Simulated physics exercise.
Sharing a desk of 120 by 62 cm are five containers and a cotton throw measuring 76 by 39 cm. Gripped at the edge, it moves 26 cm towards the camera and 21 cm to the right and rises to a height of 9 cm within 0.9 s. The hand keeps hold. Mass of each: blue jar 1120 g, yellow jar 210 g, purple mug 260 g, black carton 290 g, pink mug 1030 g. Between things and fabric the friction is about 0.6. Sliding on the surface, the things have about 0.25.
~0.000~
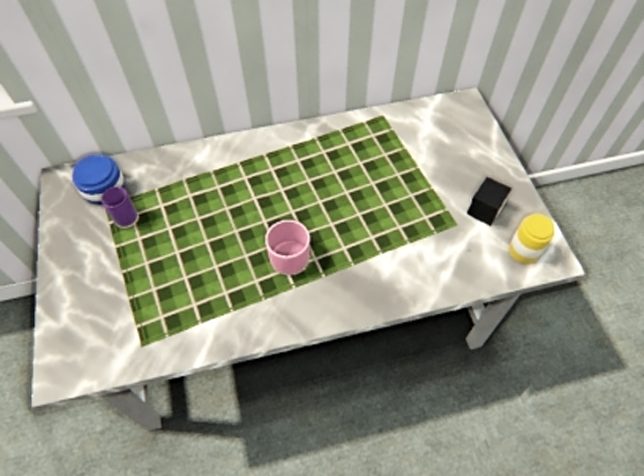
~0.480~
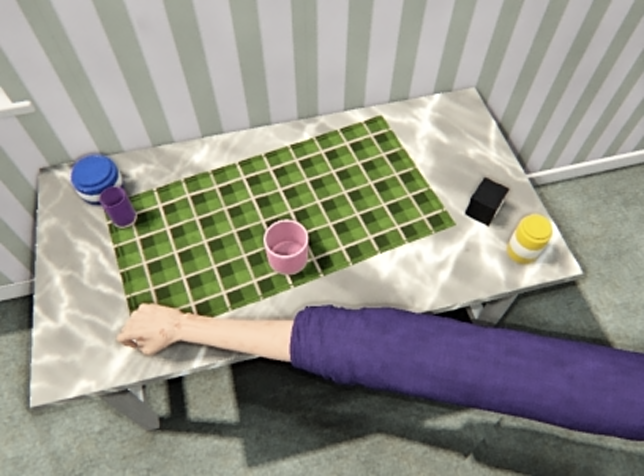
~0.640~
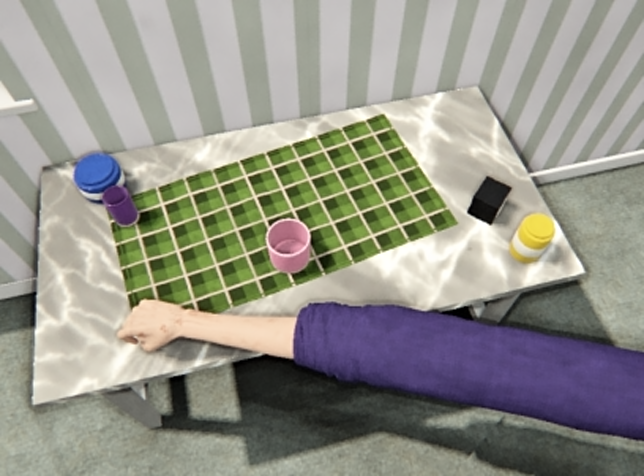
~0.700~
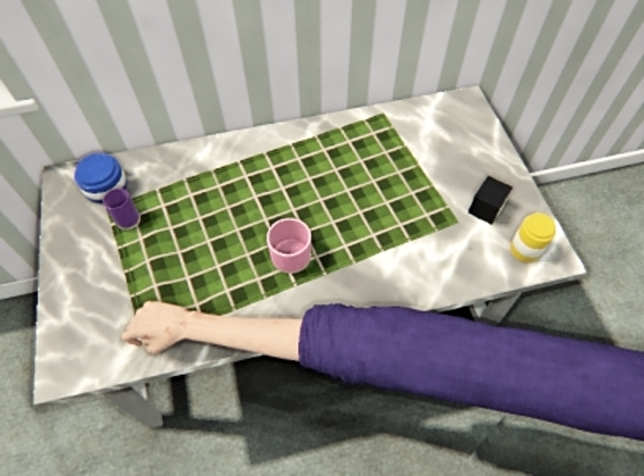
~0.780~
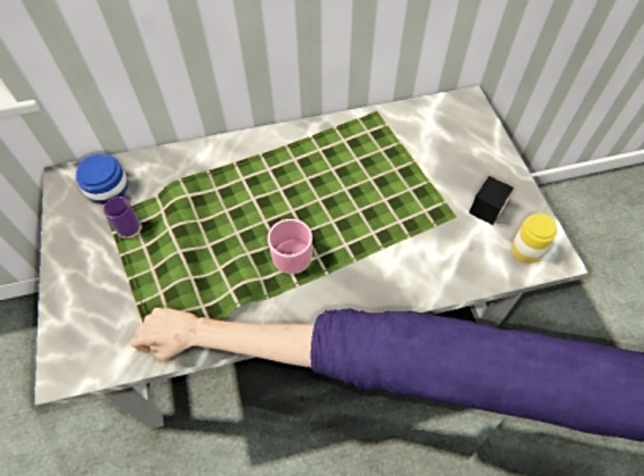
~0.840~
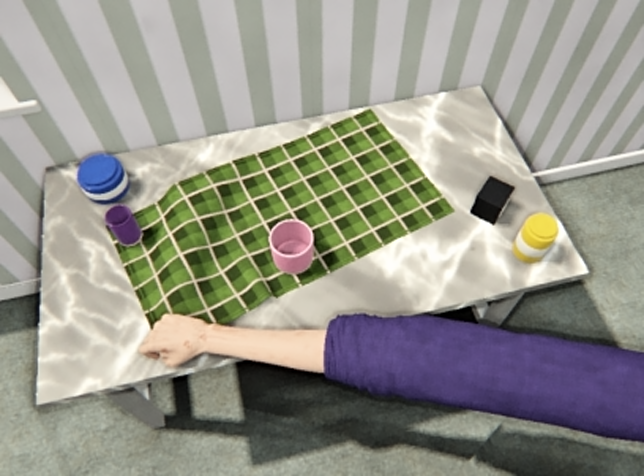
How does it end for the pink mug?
The pink mug stays on top.
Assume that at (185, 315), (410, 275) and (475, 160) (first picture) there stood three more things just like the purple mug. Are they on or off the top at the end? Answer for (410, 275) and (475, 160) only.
Log, listed order - kept / kept.
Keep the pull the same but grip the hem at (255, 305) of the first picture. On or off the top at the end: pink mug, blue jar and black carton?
Afterwards pink mug comes off, blue jar is still on top and black carton is still on top.
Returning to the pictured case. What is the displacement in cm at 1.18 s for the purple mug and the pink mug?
Roughly purple mug 25 cm and pink mug 2 cm.
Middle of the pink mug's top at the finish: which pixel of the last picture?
The top ends up close to (289, 275) in the last picture.
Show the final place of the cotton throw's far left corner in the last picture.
(132, 368) or thereabouts.
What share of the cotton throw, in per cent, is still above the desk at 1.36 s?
I'd estimate close to 85 per cent.
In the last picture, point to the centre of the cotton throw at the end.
Midpoint, last view: Approx. (244, 269).
At 1.0 s, 100 % of the cotton throw is still over the top; purple mug 13 cm off its start.
At 1.2 s, 95 % of the cotton throw is still over the top; pink mug 2 cm off its start, purple mug 24 cm off its start.
At 1.4 s, 85 % of the cotton throw is still over the top; pink mug 7 cm off its start at (289, 266), purple mug 33 cm off its start at (150, 324).
At 1.5 s, 85 % of the cotton throw is still over the top; pink mug 9 cm off its start, purple mug 38 cm off its start.
At 3.1 s, 85 % of the cotton throw is still over the top; pink mug 9 cm off its start at (289, 275), purple mug 39 cm off its start at (155, 348).
